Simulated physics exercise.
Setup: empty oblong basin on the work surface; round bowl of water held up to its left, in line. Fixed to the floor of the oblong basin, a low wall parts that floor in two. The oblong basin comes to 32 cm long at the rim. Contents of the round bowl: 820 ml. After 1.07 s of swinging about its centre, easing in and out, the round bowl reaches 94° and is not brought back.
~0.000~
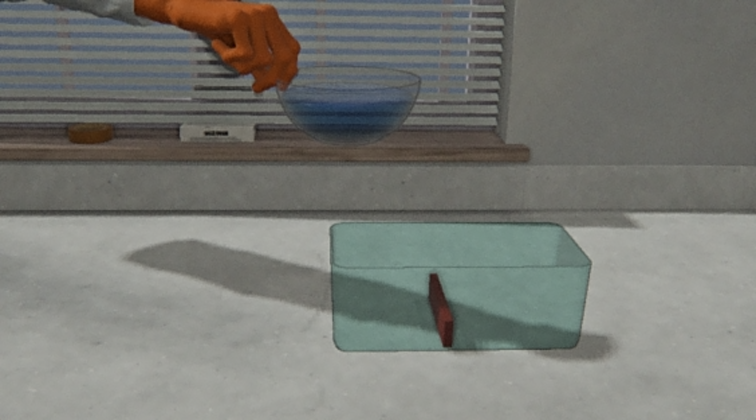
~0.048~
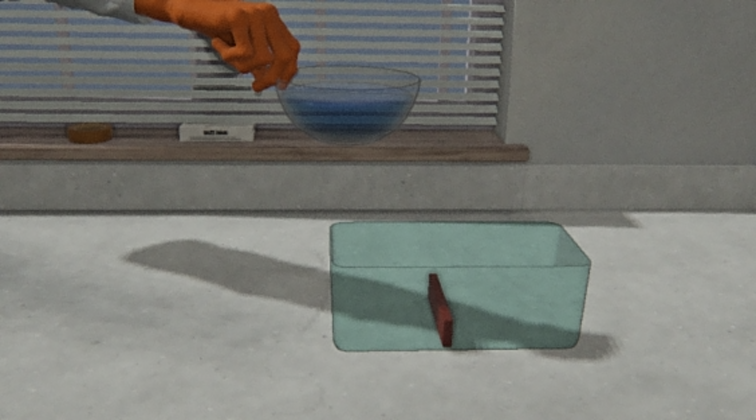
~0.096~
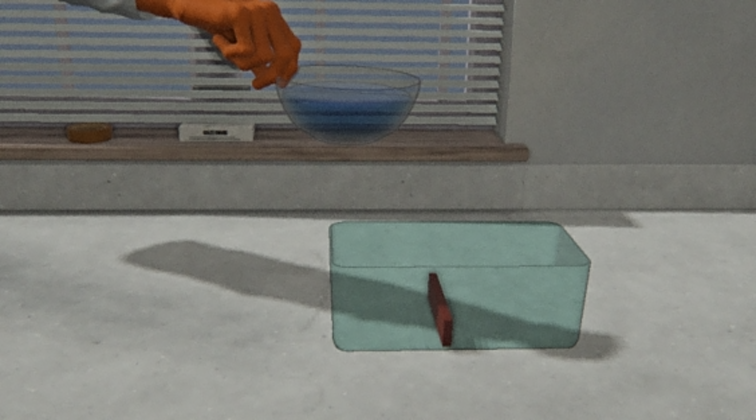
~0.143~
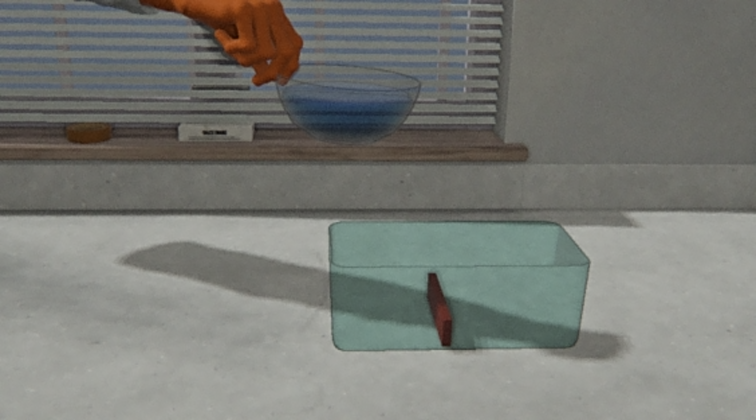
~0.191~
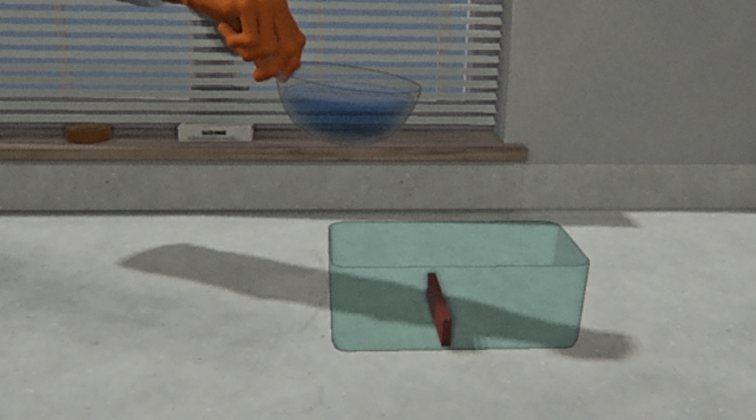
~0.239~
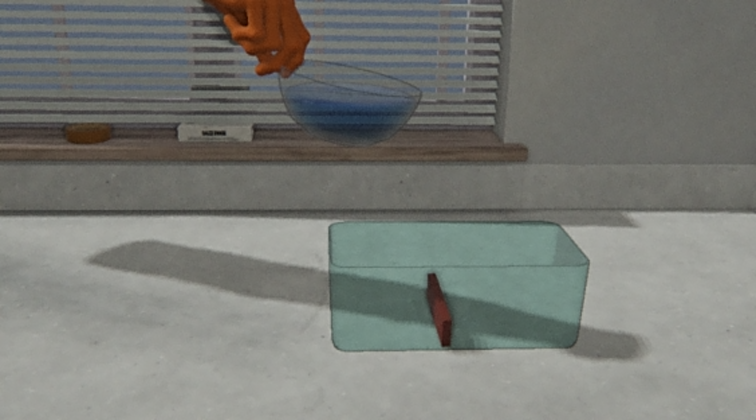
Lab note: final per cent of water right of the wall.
Approx. 75 %.
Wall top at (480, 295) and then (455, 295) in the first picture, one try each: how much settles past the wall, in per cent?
25 per cent first, 60 per cent second.
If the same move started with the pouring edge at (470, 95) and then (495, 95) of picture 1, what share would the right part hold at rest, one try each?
I'd say 90 percent on the first go, 90 percent on the next.
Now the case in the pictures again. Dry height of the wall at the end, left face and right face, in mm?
Left side: Around 28 mm. Right side: Around 14 mm.
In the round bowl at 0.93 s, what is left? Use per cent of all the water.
Near 5 percent, more or less.
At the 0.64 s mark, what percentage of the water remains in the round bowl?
Close to 50 percent of the liquid remains at that time.
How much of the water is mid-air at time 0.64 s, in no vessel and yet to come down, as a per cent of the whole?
Share: Roughly 40 per cent.
By 0.64 s the tilt is 61° and 50 per cent is still to pour, 1 is left of the wall and 9 right of it.
By 0.93 s the tilt is 90° and 5 per cent is still to pour, 11 is left of the wall and 72 right of it.
By 1.24 s the tilt is 94° and 0 per cent is still to pour, 24 is left of the wall and 75 right of it.
By 1.57 s the tilt is 94° and 0 per cent is still to pour, 24 is left of the wall and 75 right of it.
At rest 24 per cent lies left of the wall, 75 right of it and 1 outside.
